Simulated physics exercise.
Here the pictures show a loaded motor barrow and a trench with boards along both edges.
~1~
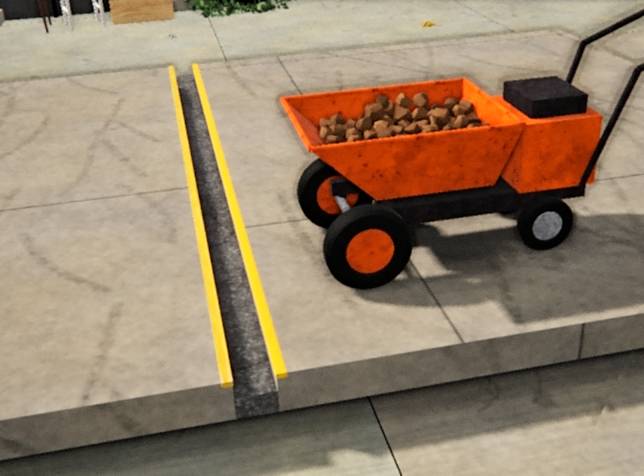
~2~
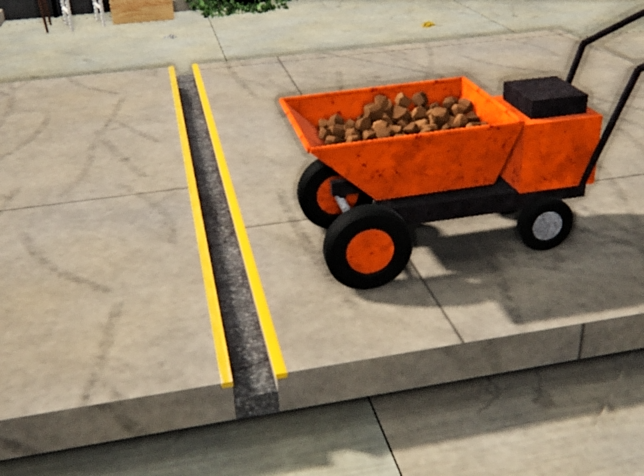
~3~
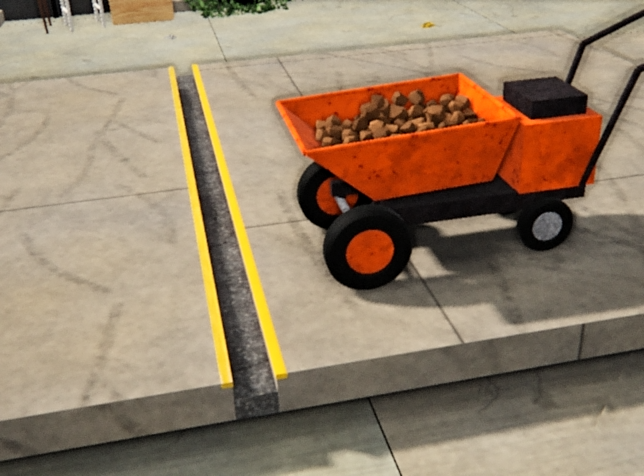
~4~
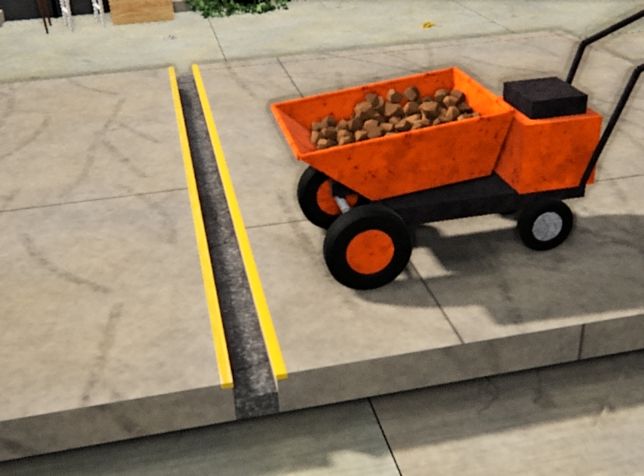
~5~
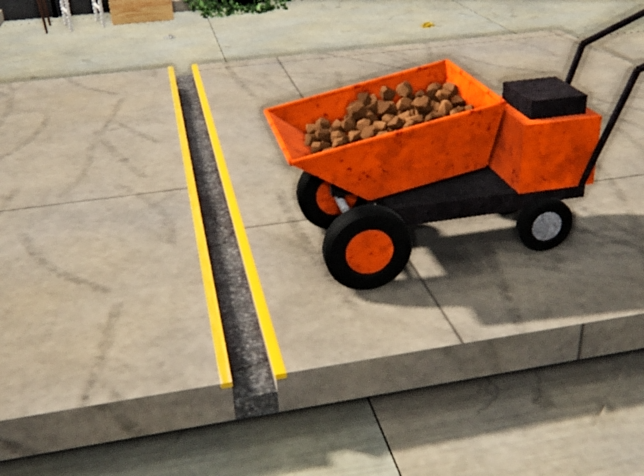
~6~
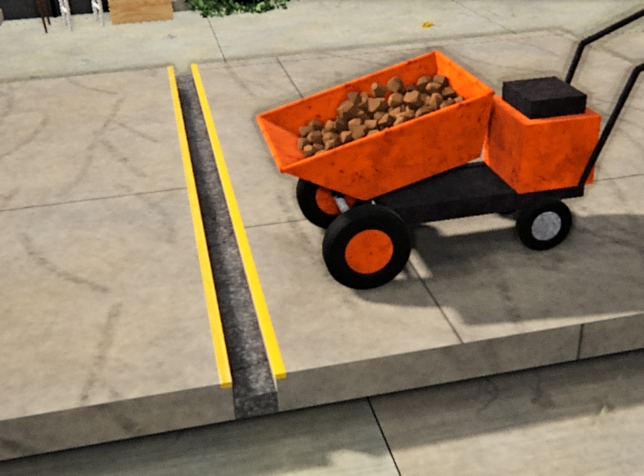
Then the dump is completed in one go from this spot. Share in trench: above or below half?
Smaller portion.
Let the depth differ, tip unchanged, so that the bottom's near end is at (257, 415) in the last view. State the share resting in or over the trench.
30 %.
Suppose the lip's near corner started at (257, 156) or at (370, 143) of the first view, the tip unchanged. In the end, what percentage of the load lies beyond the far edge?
First place: Around 80 per cent. Second place: Around 20 per cent.
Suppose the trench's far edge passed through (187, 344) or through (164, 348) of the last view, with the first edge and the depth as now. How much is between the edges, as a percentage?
50 % then 70 %, roughly.
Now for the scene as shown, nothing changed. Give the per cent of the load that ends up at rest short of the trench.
Roughly 0 in a hundred.
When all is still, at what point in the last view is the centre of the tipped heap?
At about (178, 271), give or take.
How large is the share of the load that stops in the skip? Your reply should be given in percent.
30 in a hundred, roughly.
Just after the last frame, skip tipped steeply; every one in the skip.
A moment on, skip tipped right over; roughly two thirds in the skip; about a tenth in or heaped over the trench; roughly a quarter beyond it; just a few falling.
Further on, skip tipped right over; roughly a quarter in the skip; roughly a quarter in or heaped over the trench; roughly half beyond it.
When it is over, skip tipped right over; roughly a quarter in the skip; just a few short of the trench; roughly a quarter in or heaped over the trench; roughly half beyond it.
